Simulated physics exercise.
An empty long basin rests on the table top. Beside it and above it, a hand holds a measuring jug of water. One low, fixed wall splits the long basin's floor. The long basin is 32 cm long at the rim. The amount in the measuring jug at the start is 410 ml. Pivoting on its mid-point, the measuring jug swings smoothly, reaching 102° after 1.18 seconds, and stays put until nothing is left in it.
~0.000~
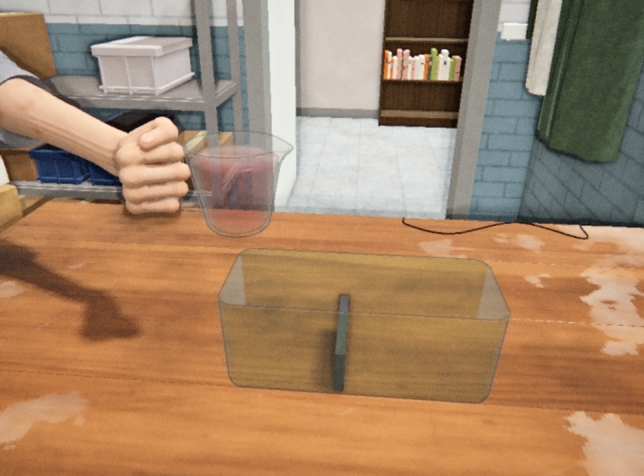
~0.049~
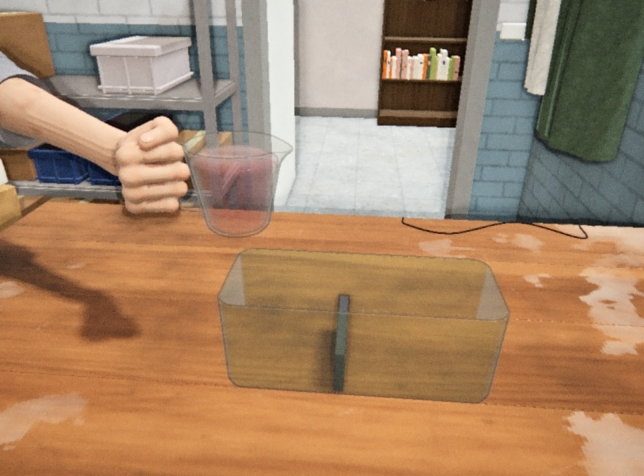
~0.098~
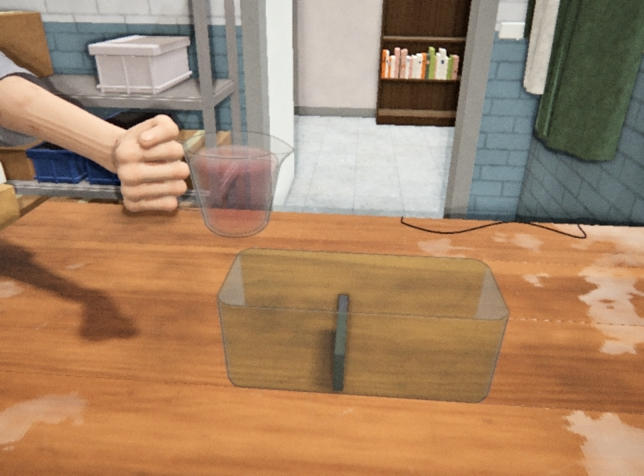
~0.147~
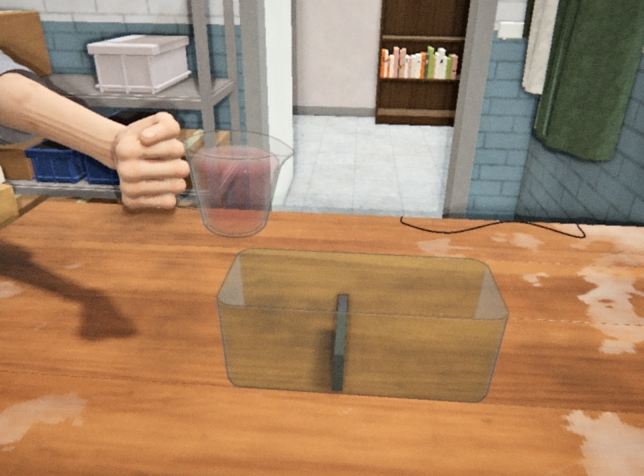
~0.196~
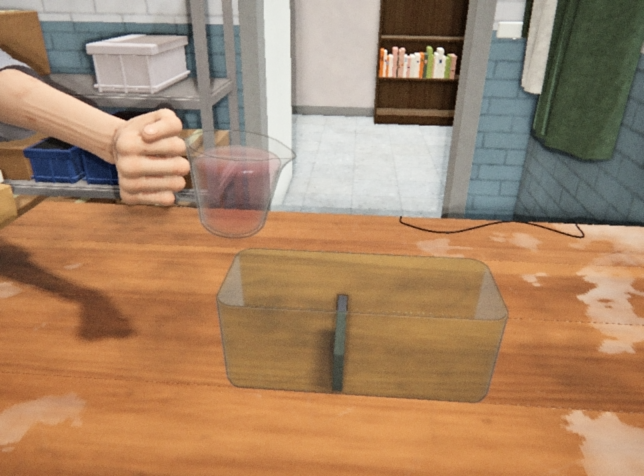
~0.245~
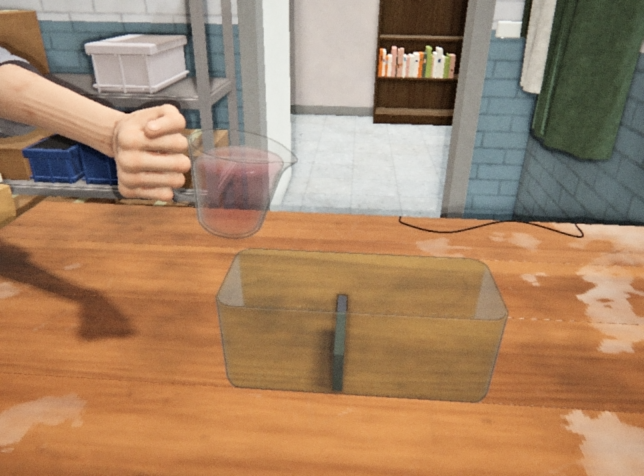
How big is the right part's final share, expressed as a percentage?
Some 48 per cent.
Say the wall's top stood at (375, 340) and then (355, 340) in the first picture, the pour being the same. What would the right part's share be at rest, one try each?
5 then 25 %.
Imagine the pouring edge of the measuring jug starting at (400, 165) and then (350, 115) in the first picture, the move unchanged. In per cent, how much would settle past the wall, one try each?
100 then 95 %.
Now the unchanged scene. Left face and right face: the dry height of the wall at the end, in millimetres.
About 42 mm left, about 46 mm right.
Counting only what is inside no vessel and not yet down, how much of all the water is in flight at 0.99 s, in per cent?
About 14 per cent.
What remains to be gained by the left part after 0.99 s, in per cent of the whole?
Roughly 24 percent.
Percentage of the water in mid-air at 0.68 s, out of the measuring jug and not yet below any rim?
Some 18 % is the figure.
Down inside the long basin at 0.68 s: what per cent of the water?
Near 10 in a hundred.
Then, 0.68 s in, the tilt is 63° and 71 per cent is still to pour, 3 is left of the wall and 7 right of it.
Then, 0.99 s in, the tilt is 96° and 15 per cent is still to pour, 26 is left of the wall and 46 right of it.
Then, 1.32 s in, the tilt is 102° and 0 per cent is still to pour, 51 is left of the wall and 48 right of it.
Then, 1.68 s in, the tilt is 102° and 0 per cent is still to pour, 51 is left of the wall and 48 right of it.
Finally, 51 per cent lies left of the wall, 48 right of it and 1 outside.
